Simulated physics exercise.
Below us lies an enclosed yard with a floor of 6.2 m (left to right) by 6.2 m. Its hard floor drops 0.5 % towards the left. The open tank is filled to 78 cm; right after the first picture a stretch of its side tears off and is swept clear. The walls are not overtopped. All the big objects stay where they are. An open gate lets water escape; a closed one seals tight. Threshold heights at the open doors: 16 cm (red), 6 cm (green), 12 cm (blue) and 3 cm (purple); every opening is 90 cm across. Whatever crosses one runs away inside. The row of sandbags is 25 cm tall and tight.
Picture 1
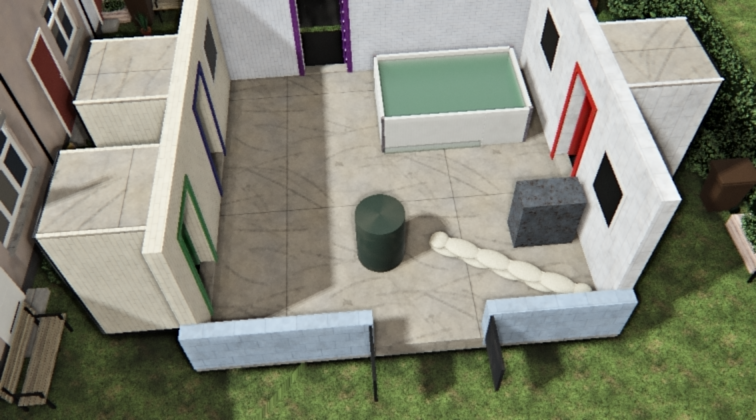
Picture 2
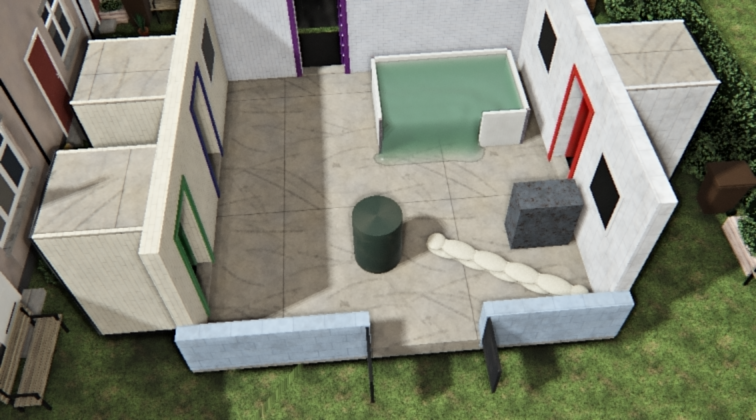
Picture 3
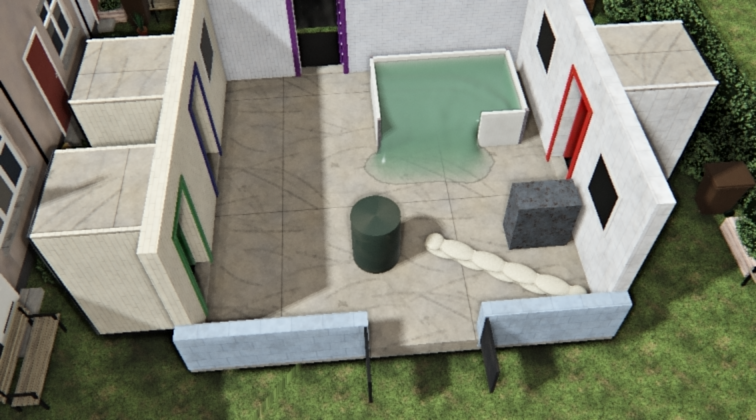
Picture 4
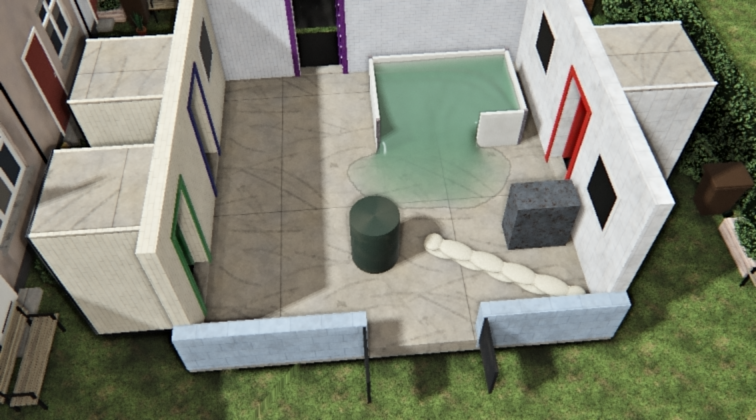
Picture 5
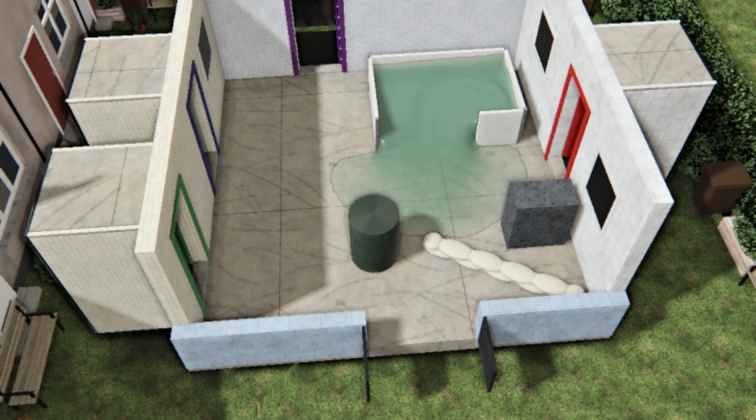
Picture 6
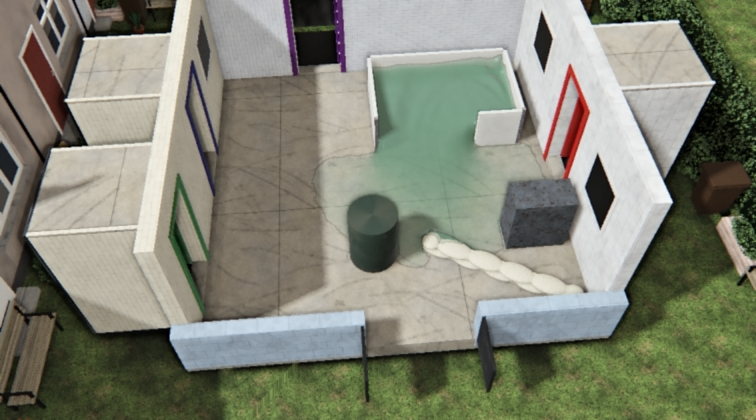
At first, still green water fills a white-walled open tank at the back of a roofless enclosed yard. Part of the tank's front side disappears, and water pours through the gap onto the stone floor. The thin sheet spreads forward and outward, reaching around the dark green cylinder and toward the grey block.
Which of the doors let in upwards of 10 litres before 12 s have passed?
Within that time: At the red door it stays under the limit; at the green door it passes the limit; at the blue door it keeps below the limit; at the purple door it passes the limit.
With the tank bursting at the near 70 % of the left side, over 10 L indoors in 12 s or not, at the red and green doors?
Then: Red not over, green past it.
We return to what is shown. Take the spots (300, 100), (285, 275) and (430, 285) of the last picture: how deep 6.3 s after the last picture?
In that order: 1, 6 and 7 cm.
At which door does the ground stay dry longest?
The purple one.
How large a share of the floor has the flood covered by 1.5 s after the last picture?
About 60 per cent.
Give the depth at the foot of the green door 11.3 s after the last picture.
Roughly 7.5 cm deep.
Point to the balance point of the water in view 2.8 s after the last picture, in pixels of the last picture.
Near (421, 200).
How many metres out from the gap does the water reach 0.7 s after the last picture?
Roughly 4.2 m.
Then, 0.7 s after the last picture water covers 45 % of the floor and is deepest (47 cm) near (441, 241); red door 4 cm at the sill, 0 L in, green door not reached, blue door not reached, purple door not reached.
Then, 1.5 s after the last picture water covers 60 % of the floor and is deepest (38 cm) near (388, 237); red door 8 cm at the sill, 0 L in, green door 12 cm at the sill, 0 L in, blue door not reached, purple door not reached.
Then, 2.8 s after the last picture water covers 65 % of the floor and is deepest (28 cm) near (576, 267); red door 15 cm at the sill, 0 L in, green door 19 cm at the sill, 102 L in, blue door 4 cm at the sill, 0 L in, purple door not reached.
Then, 6.3 s after the last picture water covers 90 % of the floor and is deepest (17 cm) near (503, 64); red door 8 cm at the sill, 3 L in, green door 12 cm at the sill, 211 L in, blue door 9 cm at the sill, 0 L in, purple door 3 cm at the sill, 0 L in.
Then, 11.3 s after the last picture water covers 95 % of the floor and is deepest (12 cm) near (224, 87); red door 4 cm at the sill, 4 L in, green door 7 cm at the sill, 261 L in, blue door 10 cm at the sill, 2 L in, purple door 10 cm at the sill, 78 L in.
